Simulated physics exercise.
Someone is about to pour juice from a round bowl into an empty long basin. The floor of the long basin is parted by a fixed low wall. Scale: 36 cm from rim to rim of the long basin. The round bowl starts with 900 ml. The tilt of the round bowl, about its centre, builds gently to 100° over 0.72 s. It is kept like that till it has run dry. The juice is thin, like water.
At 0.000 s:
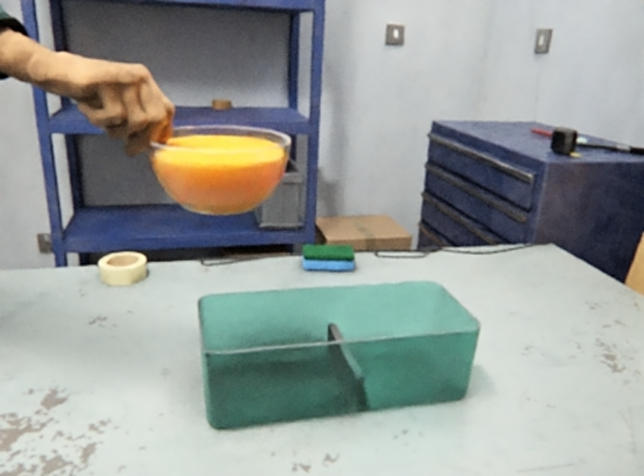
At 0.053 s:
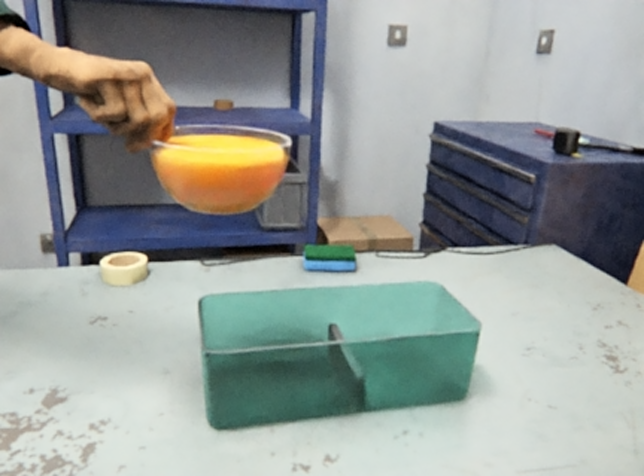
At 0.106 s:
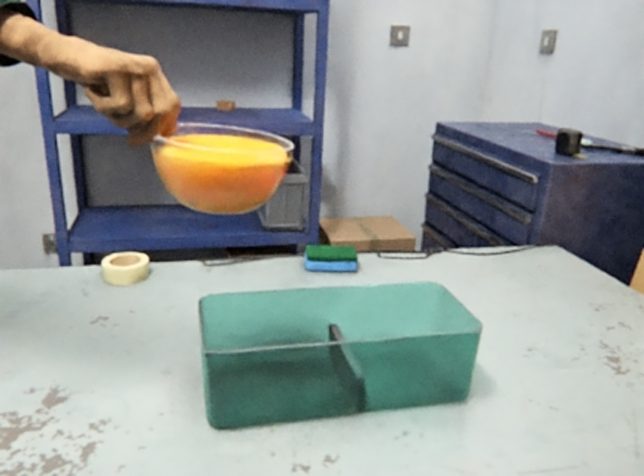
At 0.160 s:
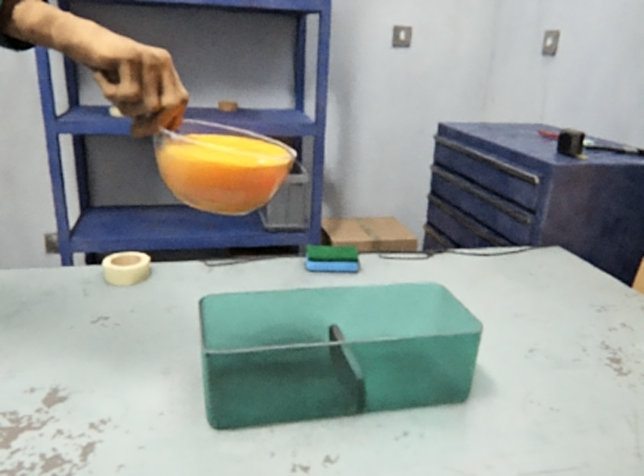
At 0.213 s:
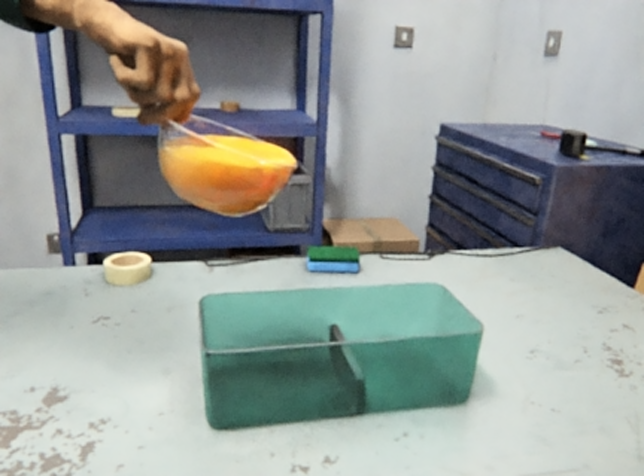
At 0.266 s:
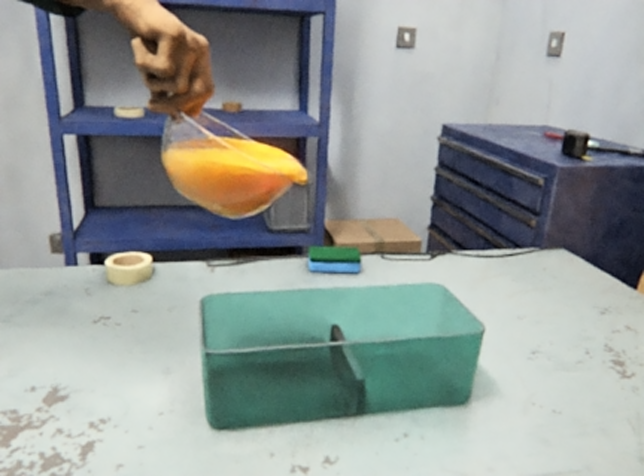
A hand holds a round glass bowl of orange juice nearly level above an empty green divided basin on a table. The hand rises and gradually tilts the bowl to the right, and the juice shifts toward the lower rim. By the end, juice begins to bulge over the right edge.
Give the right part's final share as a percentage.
About 36 per cent.
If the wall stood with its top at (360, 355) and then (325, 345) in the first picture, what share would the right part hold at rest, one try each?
In turn about 20 and 65 per cent.
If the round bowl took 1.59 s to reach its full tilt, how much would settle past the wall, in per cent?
In that case some 50 per cent.
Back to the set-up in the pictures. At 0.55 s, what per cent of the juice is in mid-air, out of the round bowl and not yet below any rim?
Some 52 per cent.
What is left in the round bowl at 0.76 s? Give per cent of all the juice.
Near 2 in a hundred.
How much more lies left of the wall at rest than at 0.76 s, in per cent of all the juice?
About 5 per cent.
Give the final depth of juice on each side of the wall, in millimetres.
Left about 20 mm, right about 14 mm.
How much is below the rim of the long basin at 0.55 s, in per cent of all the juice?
Near 26 in a hundred.
After 0.55 s the tilt is 87° and 22 per cent is still to pour, 9 is left of the wall and 17 right of it.
After 0.76 s the tilt is 100° and 2 per cent is still to pour, 56 is left of the wall and 34 right of it.
After 0.98 s the tilt is 100° and 0 per cent is still to pour, 60 is left of the wall and 35 right of it.
After 1.22 s the tilt is 100° and 0 per cent is still to pour, 60 is left of the wall and 35 right of it.
In the end 60 per cent lies left of the wall, 36 right of it and 4 outside.
